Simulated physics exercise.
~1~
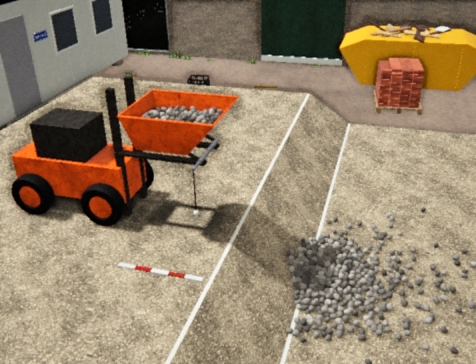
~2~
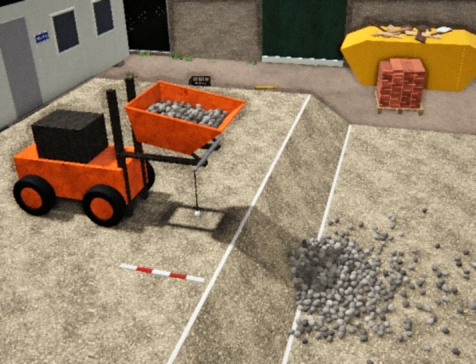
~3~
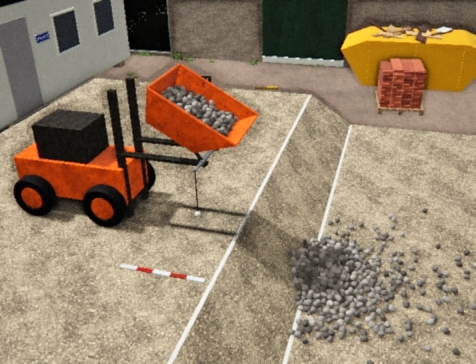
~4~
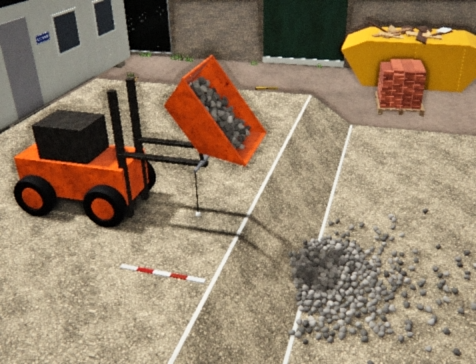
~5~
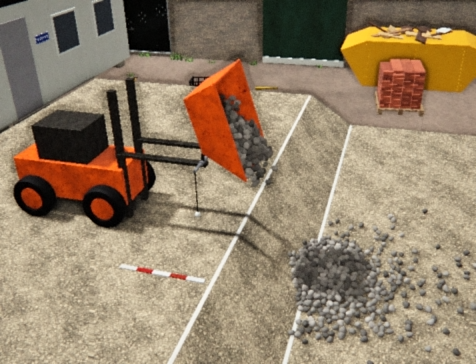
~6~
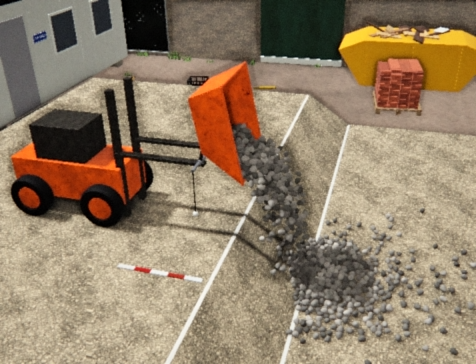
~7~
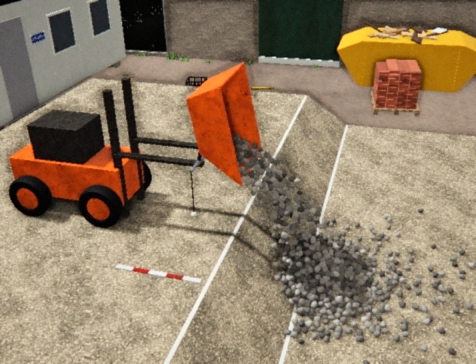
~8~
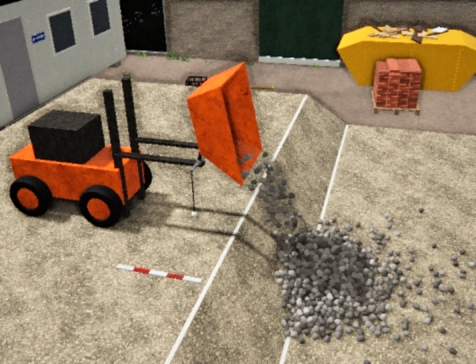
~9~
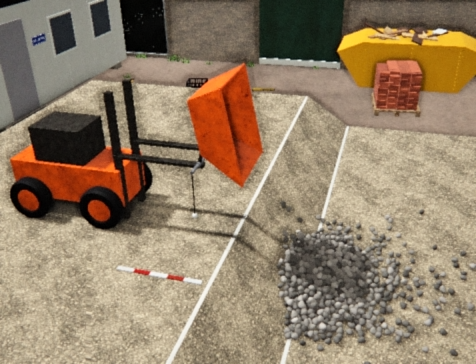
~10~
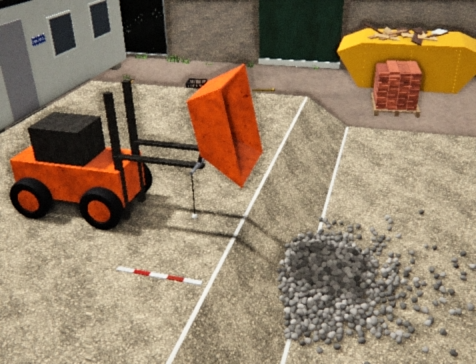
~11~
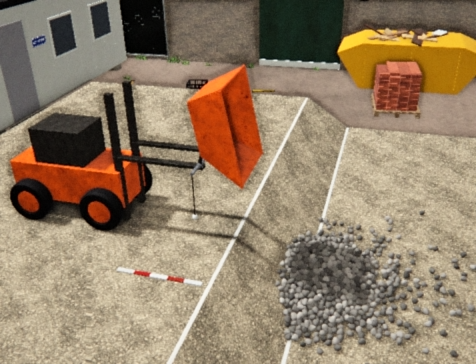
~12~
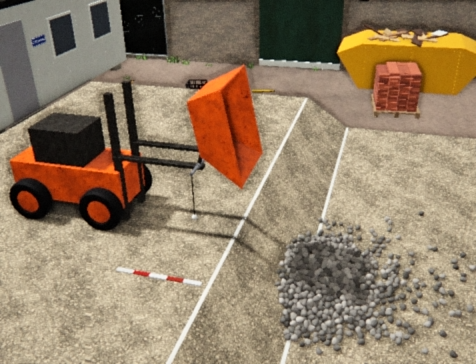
In a yard, an orange fork truck tips grey stones down a bank onto others.
